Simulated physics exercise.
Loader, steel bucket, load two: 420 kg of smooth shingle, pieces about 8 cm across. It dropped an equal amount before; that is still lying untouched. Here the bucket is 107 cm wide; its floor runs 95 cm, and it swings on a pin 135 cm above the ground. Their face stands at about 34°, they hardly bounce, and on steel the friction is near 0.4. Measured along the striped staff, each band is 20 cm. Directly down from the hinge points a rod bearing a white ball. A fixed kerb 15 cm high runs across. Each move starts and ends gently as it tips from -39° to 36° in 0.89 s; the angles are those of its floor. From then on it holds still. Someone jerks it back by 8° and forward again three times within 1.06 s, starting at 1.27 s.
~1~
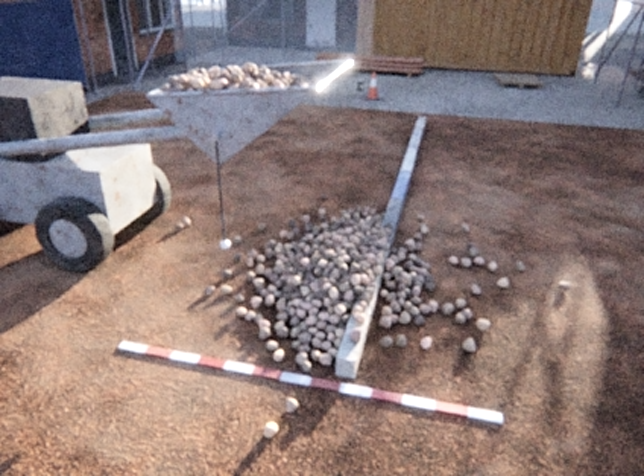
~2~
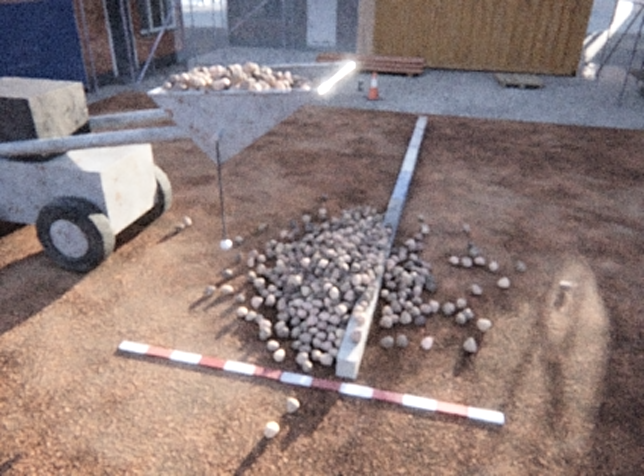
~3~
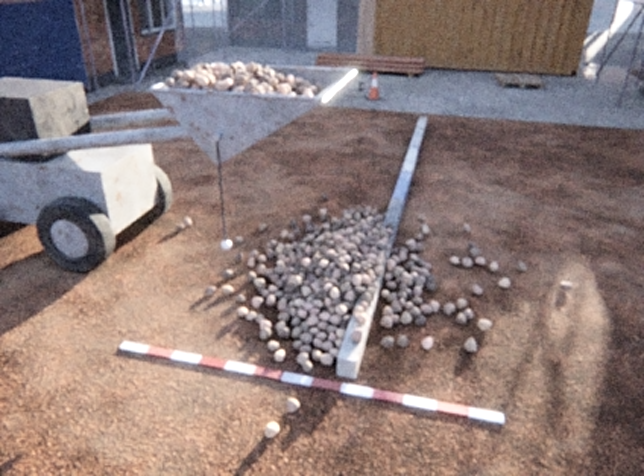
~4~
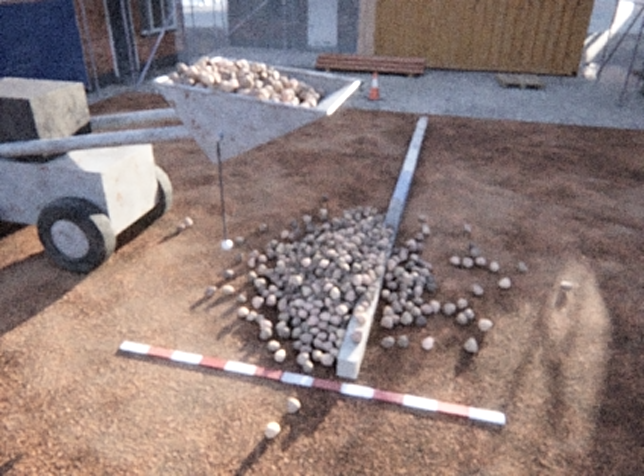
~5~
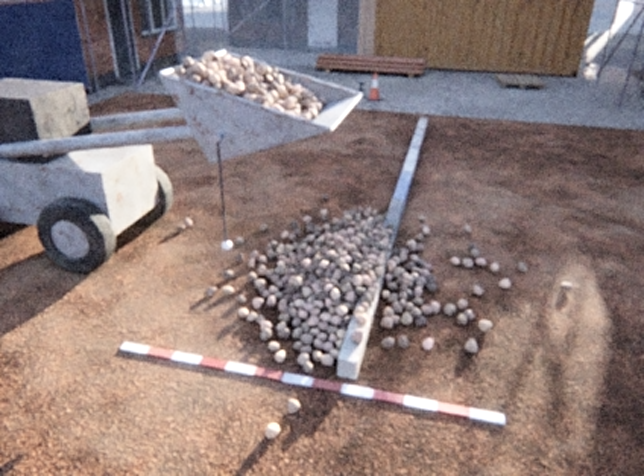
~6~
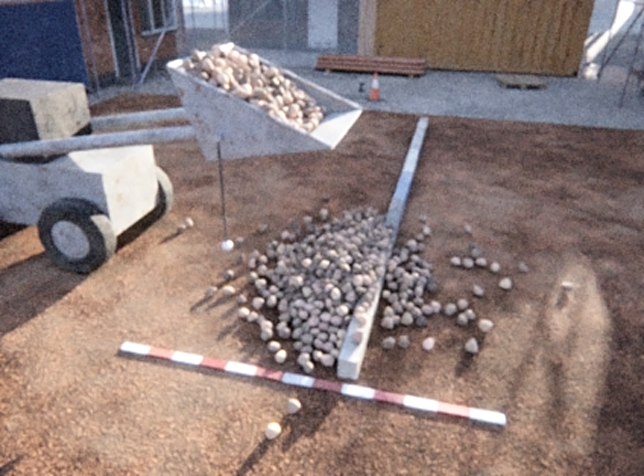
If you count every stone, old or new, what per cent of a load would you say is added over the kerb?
I would say about 68 per cent.
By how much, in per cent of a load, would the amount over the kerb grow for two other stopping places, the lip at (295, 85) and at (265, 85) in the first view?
Roughly 50 and 20 per cent, in that order.
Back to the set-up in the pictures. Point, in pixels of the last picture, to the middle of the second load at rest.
Middle: Approx. (410, 276) px.
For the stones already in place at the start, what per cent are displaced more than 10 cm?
Close to 15 in a hundred of them.
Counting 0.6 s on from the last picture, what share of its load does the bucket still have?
Near 75 per cent of the load is held.
Then, 0.3 s after the last picture the floor is at 25°; in per cent of one load, 100 in the bucket, 89 on this side of the kerb, 12 over the kerb; the foremost stones are at (501, 278).
Then, 0.6 s after the last picture the floor is at 36°; in per cent of one load, 74 in the bucket, 115 on this side of the kerb, 12 over the kerb; the foremost stones are at (501, 278).
Then, 2.4 s after the last picture the floor is at 36°; in per cent of one load, 0 in the bucket, 121 on this side of the kerb, 80 over the kerb; the foremost stones are past the picture's edge.
Then, 5.1 s after the last picture the floor is at 36°; in per cent of one load, 0 in the bucket, 121 on this side of the kerb, 80 over the kerb; the foremost stones are past the picture's edge. Net gain over the kerb, 68.
